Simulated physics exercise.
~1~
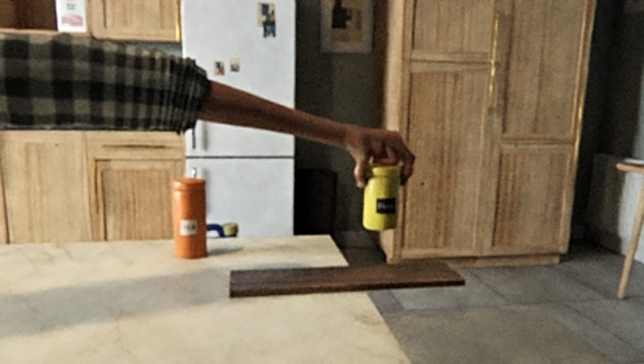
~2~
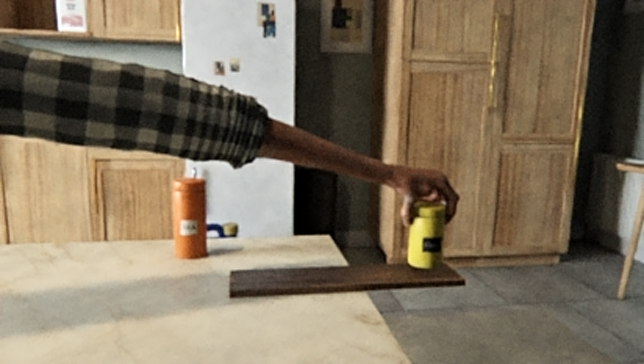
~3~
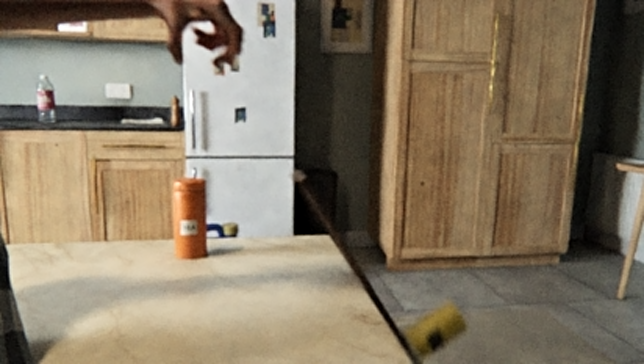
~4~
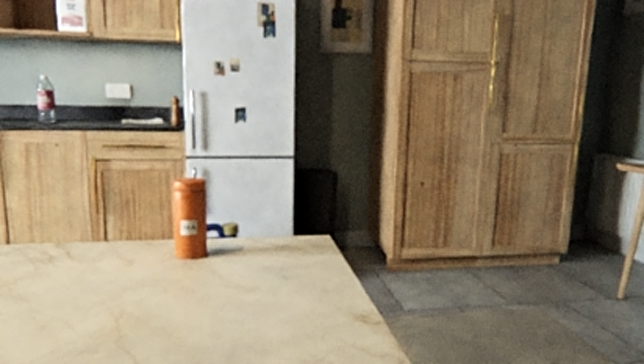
A hand sets a yellow jar on a brown plank's overhanging end, and both fall.
